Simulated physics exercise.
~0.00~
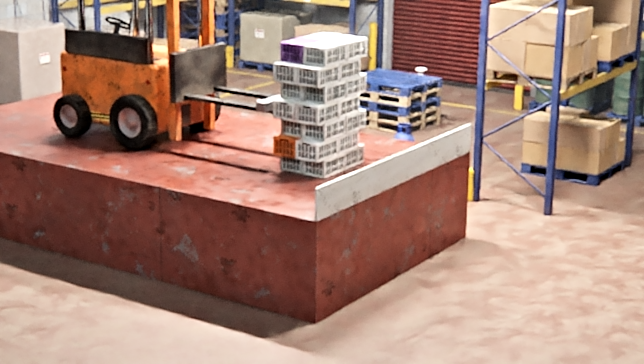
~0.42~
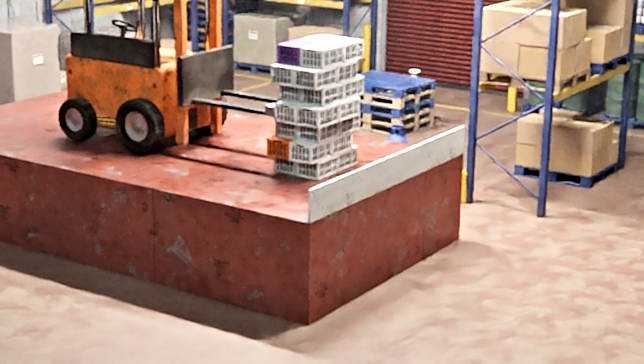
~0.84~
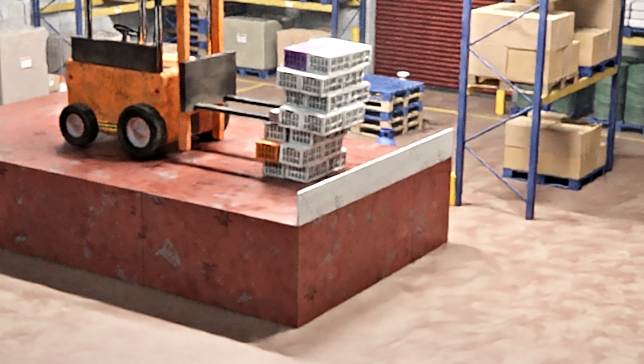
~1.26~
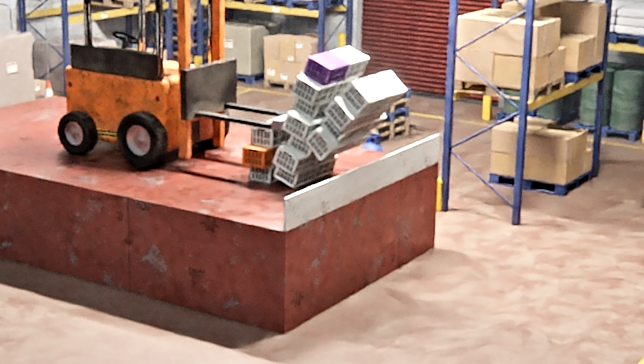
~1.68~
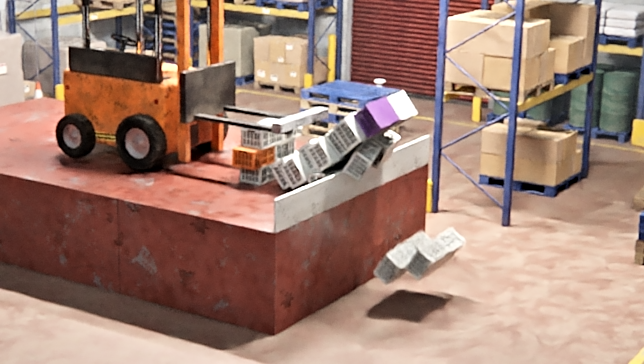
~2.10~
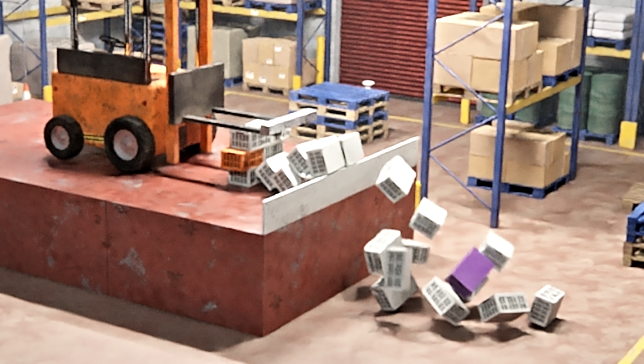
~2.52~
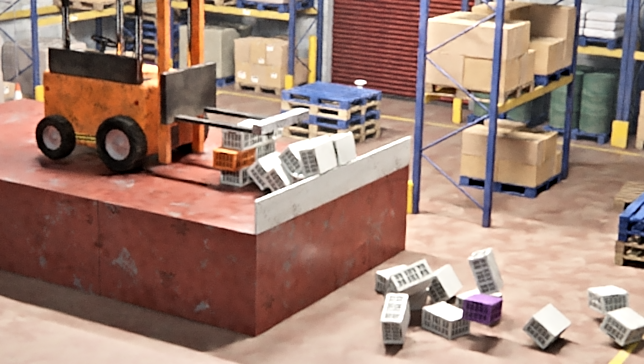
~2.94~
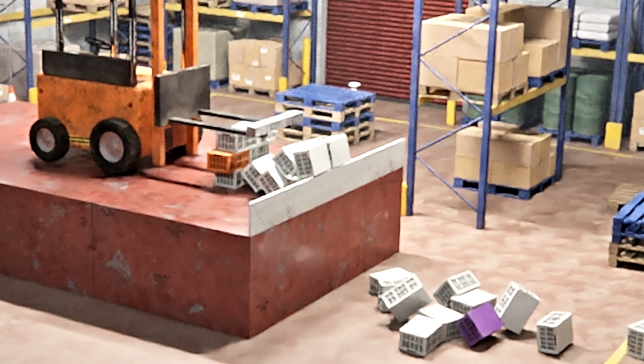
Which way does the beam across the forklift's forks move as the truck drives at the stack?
The beam moves to the right, toward the side of the platform with the low board.
